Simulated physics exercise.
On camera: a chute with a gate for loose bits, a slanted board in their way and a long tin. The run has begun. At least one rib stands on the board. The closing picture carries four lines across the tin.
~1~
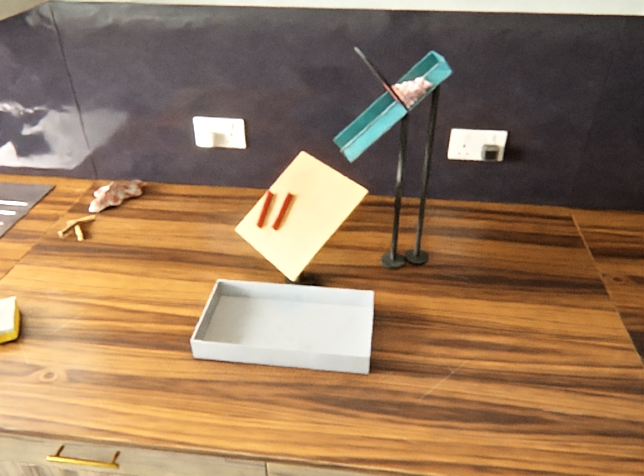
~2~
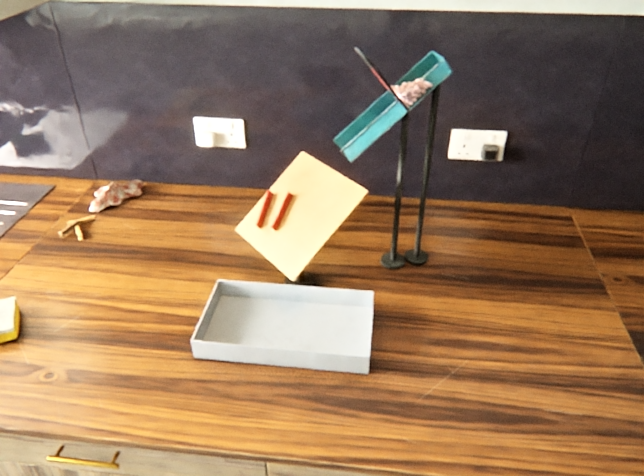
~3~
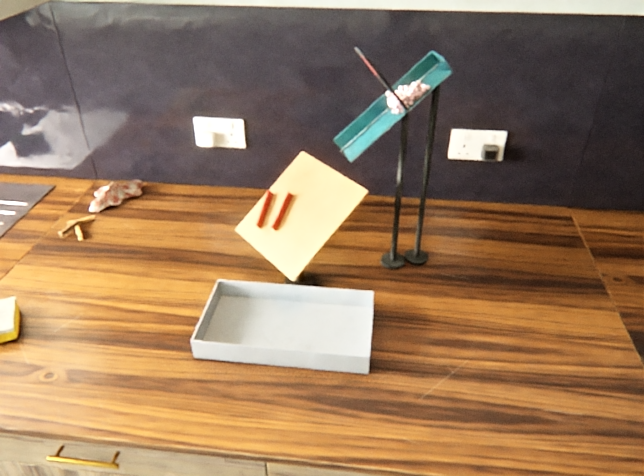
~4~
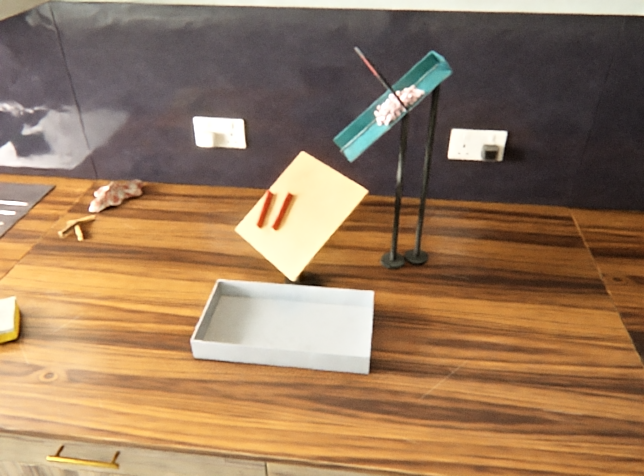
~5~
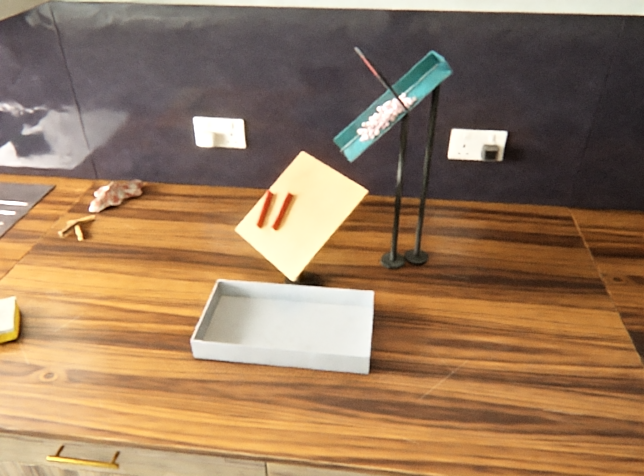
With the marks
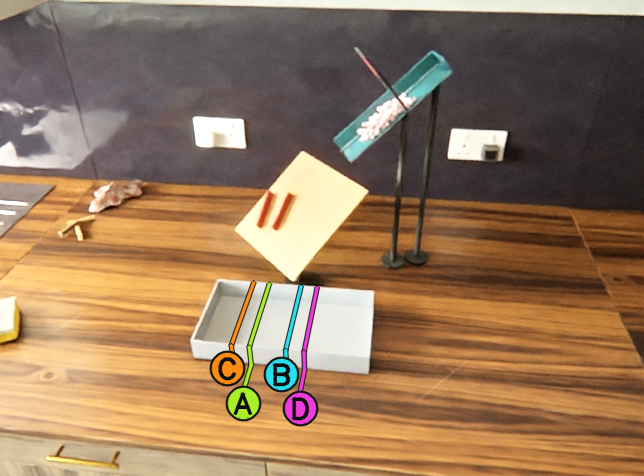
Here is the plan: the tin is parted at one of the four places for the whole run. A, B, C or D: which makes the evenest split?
Choose C.
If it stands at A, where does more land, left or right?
Left.
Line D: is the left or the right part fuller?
More lands on the left.
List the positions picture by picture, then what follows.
In the first picture, load behind the gate at (411, 92), sugar pearls; lip of the chute at (347, 157), sloping fairly steeply.
In the second picture, middle of the board at (298, 211), tilted fairly steeply; middle of its low edge at (262, 253); of its high edge at (333, 170).
In the third picture, front corners of the tin at (191, 341) and (369, 357), empty; front of the load at (394, 111).
In the fourth picture, middle of the load at (396, 108); its front at (380, 123), about a third of the way to the lip; rib from (269, 190) to (256, 225); rib from (288, 191) to (272, 227).
In the fifth picture, middle of the load at (387, 117); its front at (363, 140), about two thirds of the way to the lip.
On the marked copy, line A crosses the front rim at (249, 346); line B crosses the front rim at (285, 349); line C crosses the front rim at (231, 344); line D crosses the front rim at (304, 351).
Choosing A, of what is caught, nearly all on the left of the divider, a small part on the right.
Choosing B, of what is caught, nearly all on the left of the divider, a stray few on the right.
Choosing C, of what is caught, about half on the left of the divider, about half on the right.
Choosing D, of what is caught, nearly all on the left of the divider, a stray few on the right.
